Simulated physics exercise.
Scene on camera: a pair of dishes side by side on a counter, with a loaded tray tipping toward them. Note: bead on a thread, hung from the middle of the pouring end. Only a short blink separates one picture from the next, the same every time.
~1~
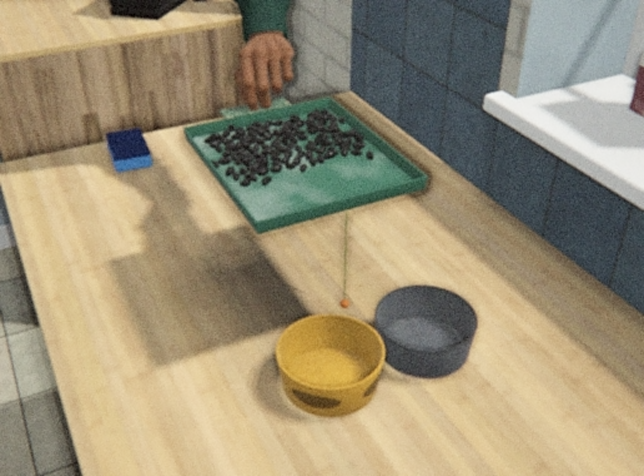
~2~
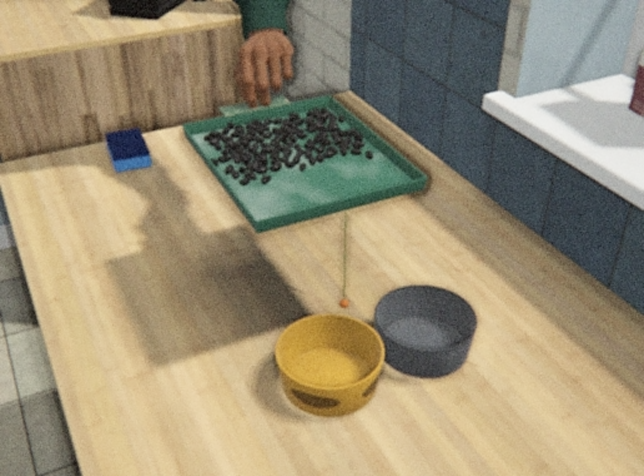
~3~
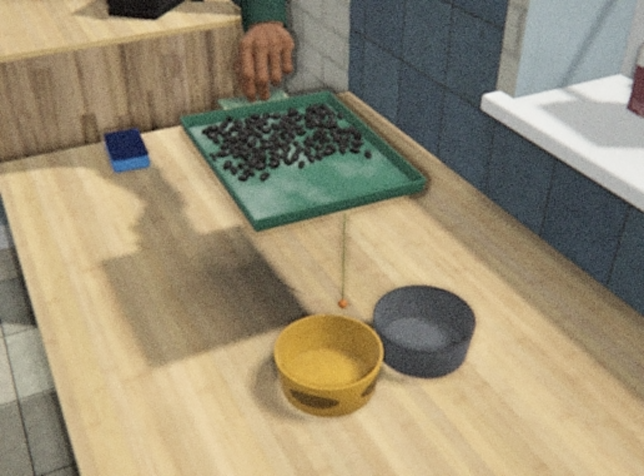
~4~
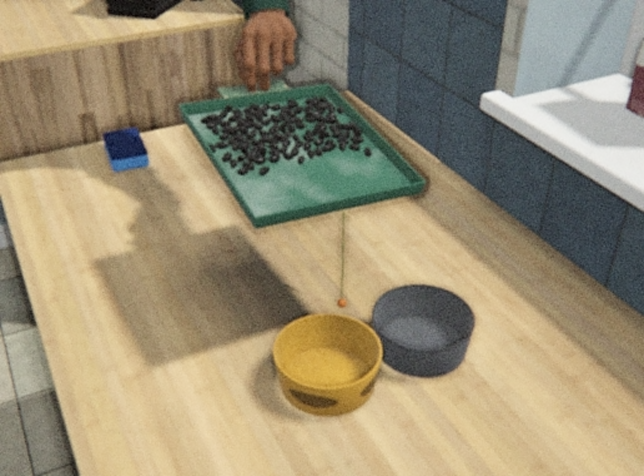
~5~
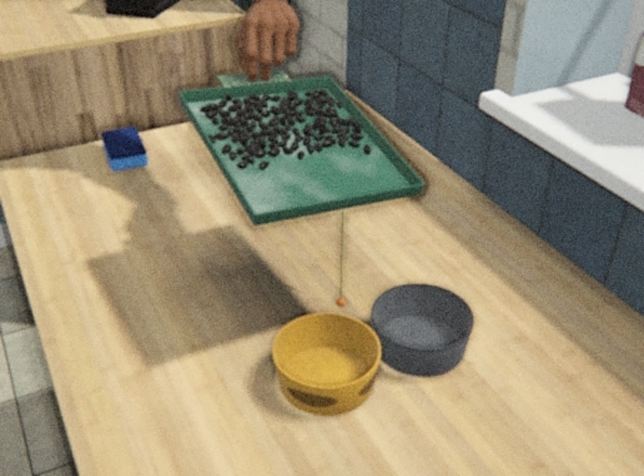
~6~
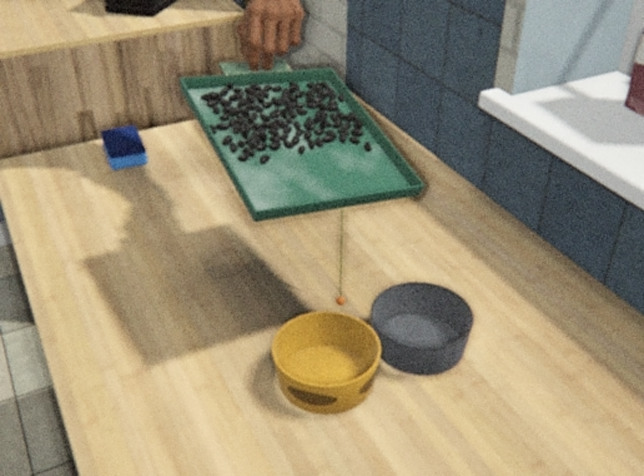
On a wooden counter, a hand at the far end of a green tray of black beans gradually raises it, tilting the tray toward its right front corner, while a hanging bead and the yellow and grey dishes stay nearly still.
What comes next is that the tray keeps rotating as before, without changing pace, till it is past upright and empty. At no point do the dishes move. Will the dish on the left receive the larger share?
No: My bet is the dish over on the right is left holding more.
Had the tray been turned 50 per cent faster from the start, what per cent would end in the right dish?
Near 70 %.
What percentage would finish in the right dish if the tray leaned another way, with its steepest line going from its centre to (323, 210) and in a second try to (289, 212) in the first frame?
Around 10 per cent first, around 0 per cent next.
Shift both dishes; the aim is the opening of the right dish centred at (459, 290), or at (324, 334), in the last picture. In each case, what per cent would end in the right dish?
First position: Some 30 %; second position: Some 0 %.
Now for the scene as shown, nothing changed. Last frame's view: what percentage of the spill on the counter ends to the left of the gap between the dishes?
Around 20 %.
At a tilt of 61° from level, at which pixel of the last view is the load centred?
In the last view, the load is centred close to (371, 157).
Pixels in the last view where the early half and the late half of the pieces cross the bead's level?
First roughly (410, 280), then roughly (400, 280).
Shortly afterwards, tray tipped steeply; all but a few on the tray; only a few in the right dish; only a few in the air.
Next, tray tipped past a quarter turn; the bulk on the tray; only a few in the left dish; a little in the right dish; only a few outside both.
Some moments later, tray tipped past a quarter turn; only a few in the left dish; near two thirds in the right dish; near a third outside both.
In the end, tray tipped past a quarter turn; only a few in the left dish; near two thirds in the right dish; near a third outside both.
